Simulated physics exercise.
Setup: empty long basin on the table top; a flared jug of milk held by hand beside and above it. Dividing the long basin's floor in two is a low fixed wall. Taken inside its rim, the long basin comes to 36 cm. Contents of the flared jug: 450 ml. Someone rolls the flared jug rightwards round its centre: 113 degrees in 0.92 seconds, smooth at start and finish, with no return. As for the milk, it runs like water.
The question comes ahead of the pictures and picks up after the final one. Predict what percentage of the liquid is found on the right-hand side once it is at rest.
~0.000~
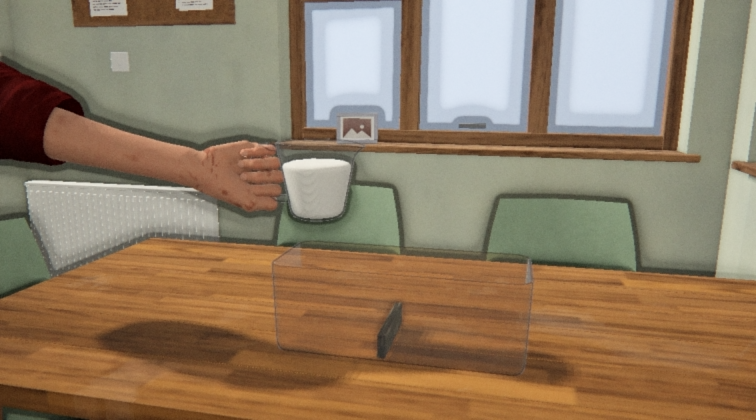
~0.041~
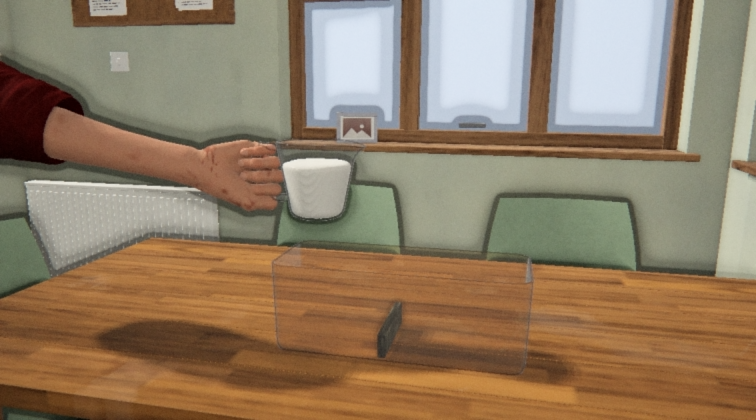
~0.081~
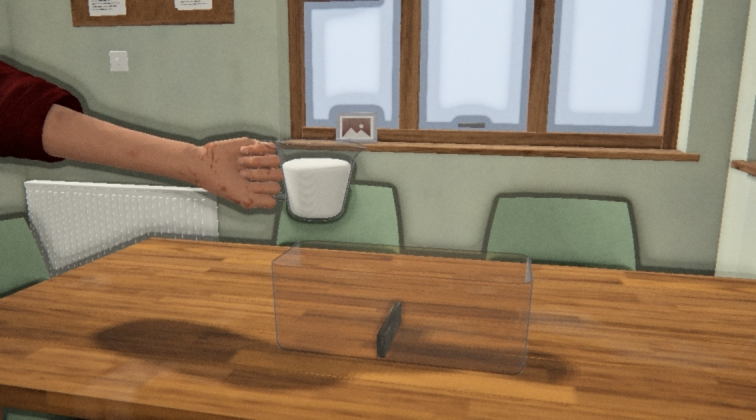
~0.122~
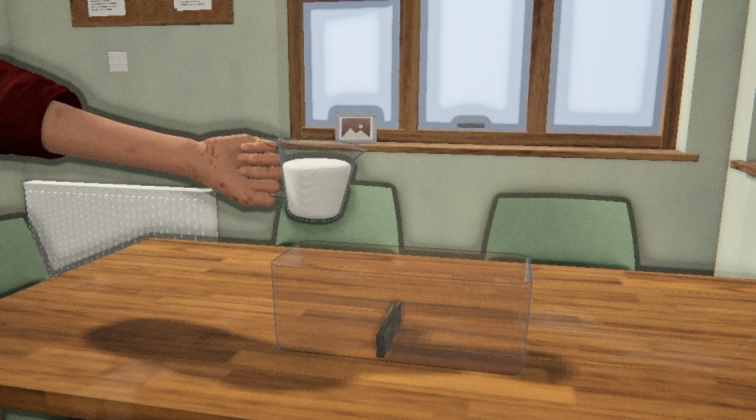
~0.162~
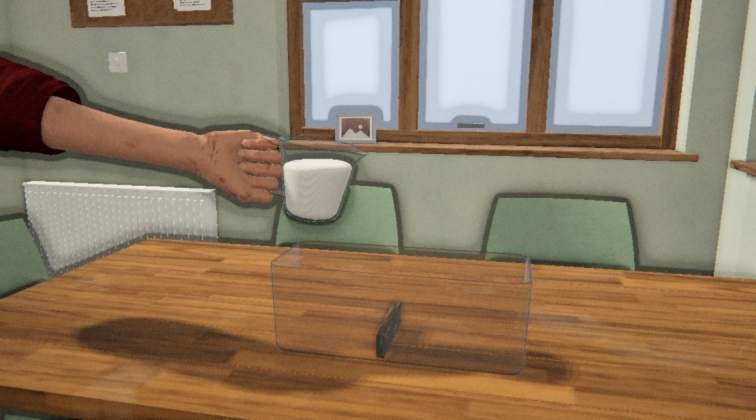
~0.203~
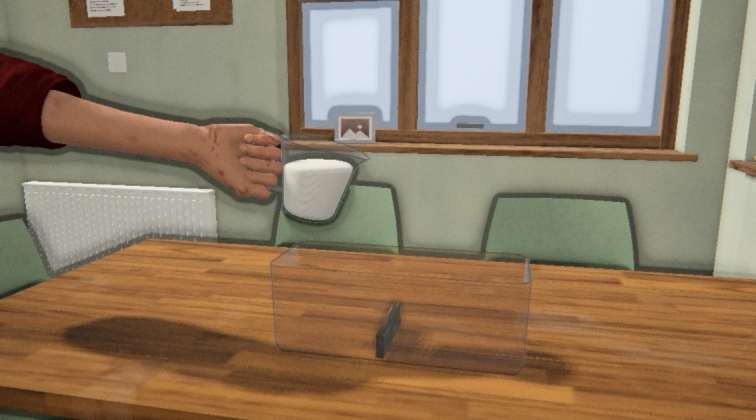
About 61 % is on the right.
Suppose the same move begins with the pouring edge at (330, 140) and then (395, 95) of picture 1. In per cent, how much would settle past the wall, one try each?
I'd expect close to 5 per cent and then close to 90 per cent.
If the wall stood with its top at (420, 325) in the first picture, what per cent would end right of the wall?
Then about 10 per cent.
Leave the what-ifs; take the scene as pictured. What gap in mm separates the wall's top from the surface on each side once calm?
Looks like roughly 26 mm on the left and roughly 24 mm on the right.
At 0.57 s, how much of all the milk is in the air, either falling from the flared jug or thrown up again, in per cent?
Some 22 % is the figure.
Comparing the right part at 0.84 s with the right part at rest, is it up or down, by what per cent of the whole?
Net gain of about 5.
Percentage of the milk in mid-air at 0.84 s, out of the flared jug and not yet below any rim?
Close to 8 per cent.
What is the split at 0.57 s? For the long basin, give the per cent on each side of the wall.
Left roughly 0, right roughly 7.
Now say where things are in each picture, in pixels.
In the first frame, it leans 0°; its right rim is at (366, 146); the milk meets the walls at (287, 162) and (351, 165); the long basin's rim runs from (287, 253) to (531, 271); the wall's top is at (391, 319).
In the second frame, it leans 1°; its right rim is at (366, 146); the milk meets the walls at (287, 162) and (351, 165).
In the third frame, it leans 2°; its right rim is at (366, 147); the milk meets the walls at (287, 162) and (351, 165).
In the fourth frame, it leans 5°; its right rim is at (367, 150); the milk meets the walls at (287, 162) and (351, 166).
In the fifth frame, it leans 8°; its right rim is at (369, 154); the milk meets the walls at (288, 162) and (352, 166).
In the sixth frame, it leans 13°; its right rim is at (370, 158); the milk meets the walls at (288, 163) and (354, 167).
By 0.57 s the tilt is 77° and 71 per cent is still to pour, 0 is left of the wall and 7 right of it.
By 0.84 s the tilt is 111° and 8 per cent is still to pour, 29 is left of the wall and 56 right of it.
By 1.12 s the tilt is 113° and 0 per cent is still to pour, 39 is left of the wall and 61 right of it.
By 1.42 s the tilt is 113° and 0 per cent is still to pour, 39 is left of the wall and 61 right of it.
At rest 39 per cent lies left of the wall, 61 right of it and 1 outside.
